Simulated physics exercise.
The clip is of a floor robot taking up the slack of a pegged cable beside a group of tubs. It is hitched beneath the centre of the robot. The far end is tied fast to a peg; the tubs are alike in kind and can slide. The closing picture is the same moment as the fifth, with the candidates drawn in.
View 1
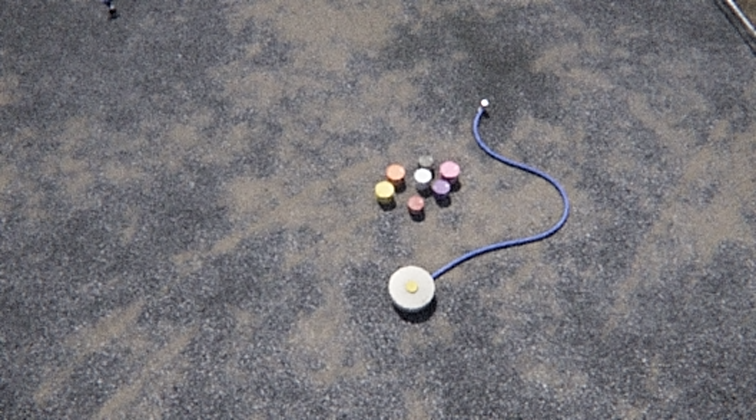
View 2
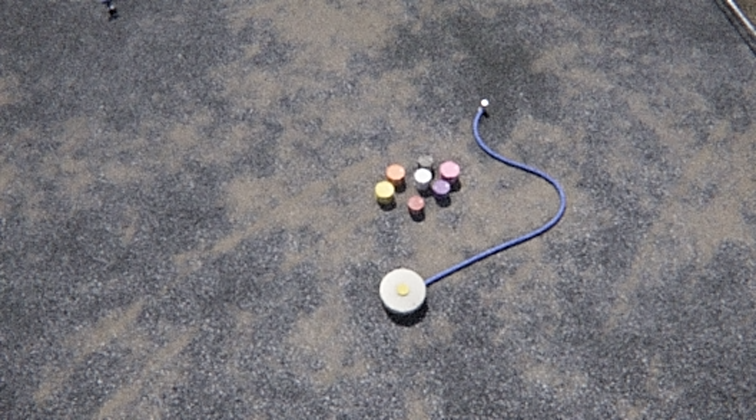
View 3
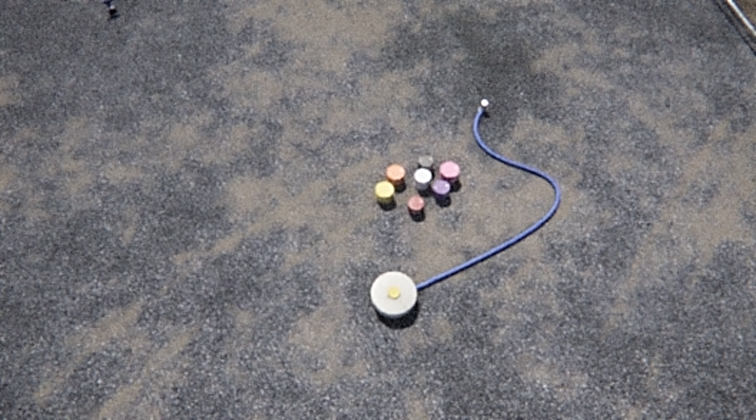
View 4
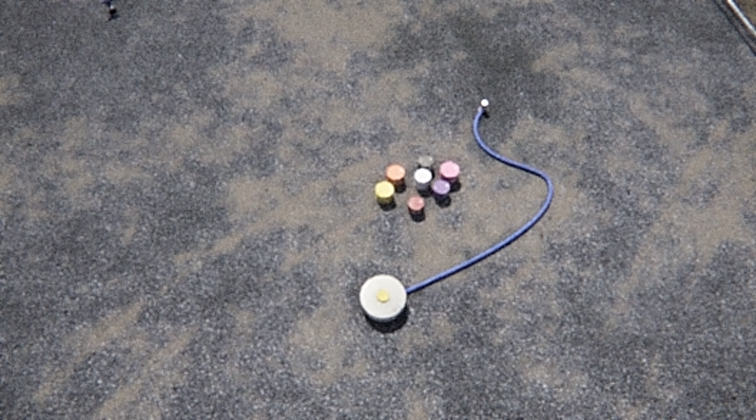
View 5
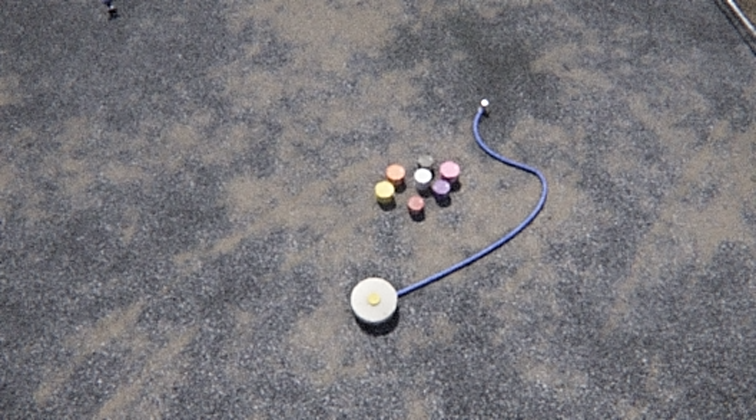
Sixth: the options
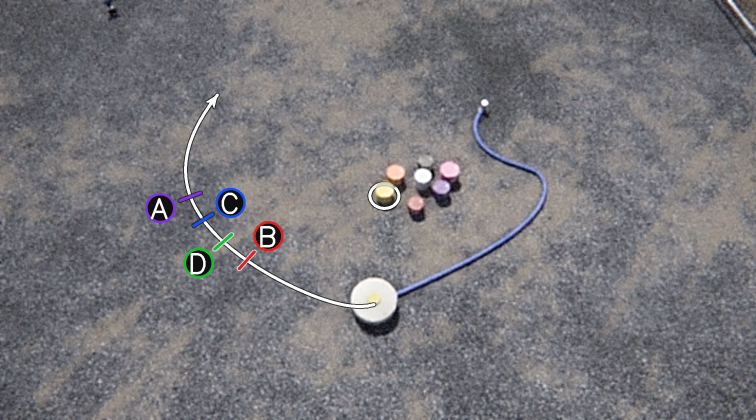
A round white robot trailing a blue cable slides a short way left and slightly down across the speckled ground, drawing the cable's curve inward, while the cable's far end and the cluster of small coloured tubs stay still.
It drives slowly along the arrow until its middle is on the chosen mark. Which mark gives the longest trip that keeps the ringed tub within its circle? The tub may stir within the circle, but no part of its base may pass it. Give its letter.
No farther than C.
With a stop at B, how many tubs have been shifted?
The count is none.
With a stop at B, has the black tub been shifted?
By then, no.
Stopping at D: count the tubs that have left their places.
The count is none.
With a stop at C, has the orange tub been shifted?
By then, no.
On the marked copy, A at (190, 197); B at (247, 260); C at (203, 220); D at (223, 242); the ring at (384, 196); the route from (374, 305) via (209, 227) to (218, 95).
With C. Early on, robot (302, 288); yellow tub (384, 193).
Further on, robot (240, 253); yellow tub (384, 193).
At the end, robot (201, 216); white tub (417, 177); yellow tub (384, 193); red tub (405, 190); pink tub (444, 170); purple tub (433, 181); the yellow tub is still in its ring.
As for the rest, A drags the ringed tub to (379, 182); B is safe but short; D is safe but short.
